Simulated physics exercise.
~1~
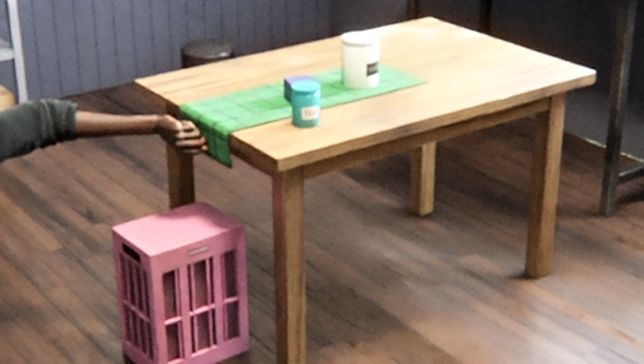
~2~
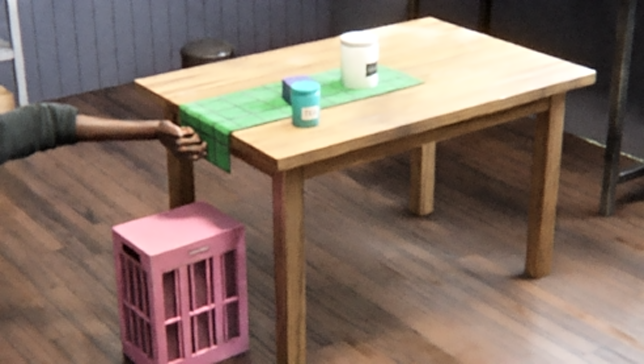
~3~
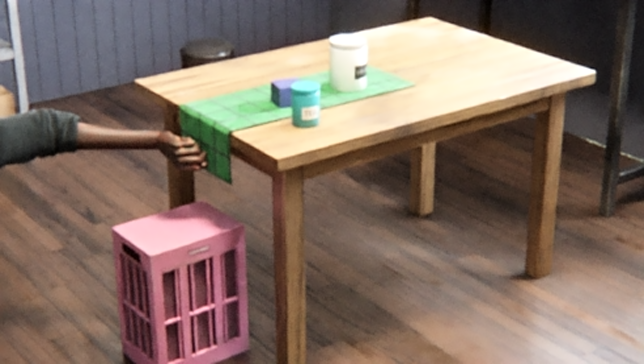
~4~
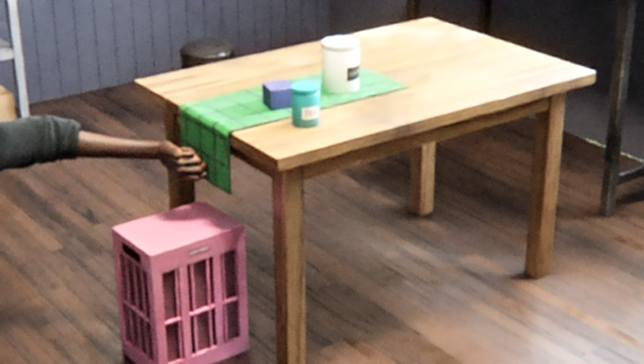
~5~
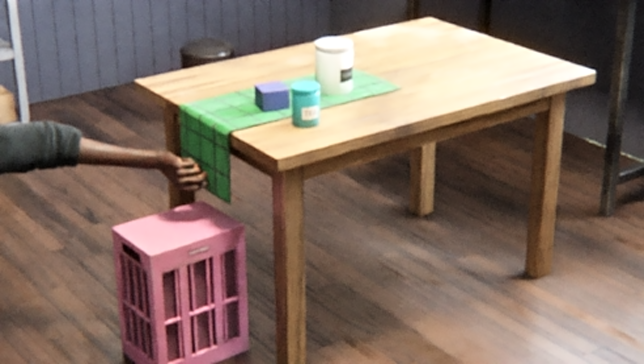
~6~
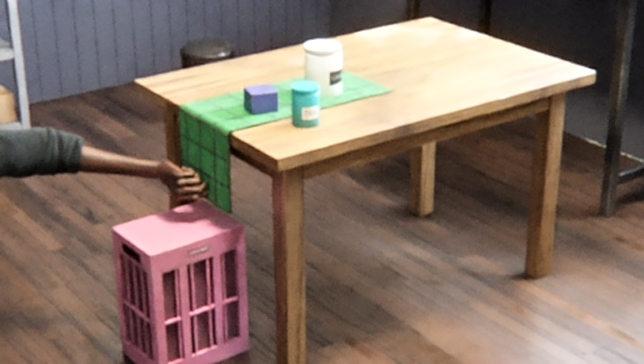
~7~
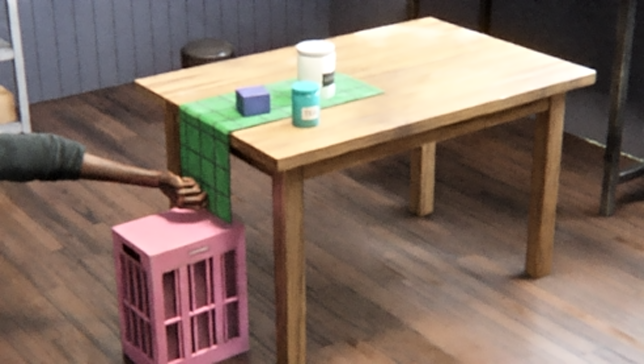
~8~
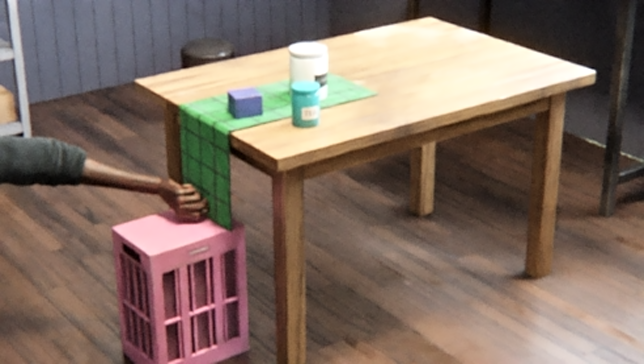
At first, a hand reaching in from the left holds the hanging end of a green tablecloth on a wooden table, above a pink crate. A blue block and a white canister sit on the cloth, with a turquoise jar near its front side. The hand gently draws the end downward, and the cloth slides left across the tabletop. The block and the upright canister ride along with it, while the jar stays where it is. Finally the hem comes down to the crate, with the block, canister and jar all still on the table.
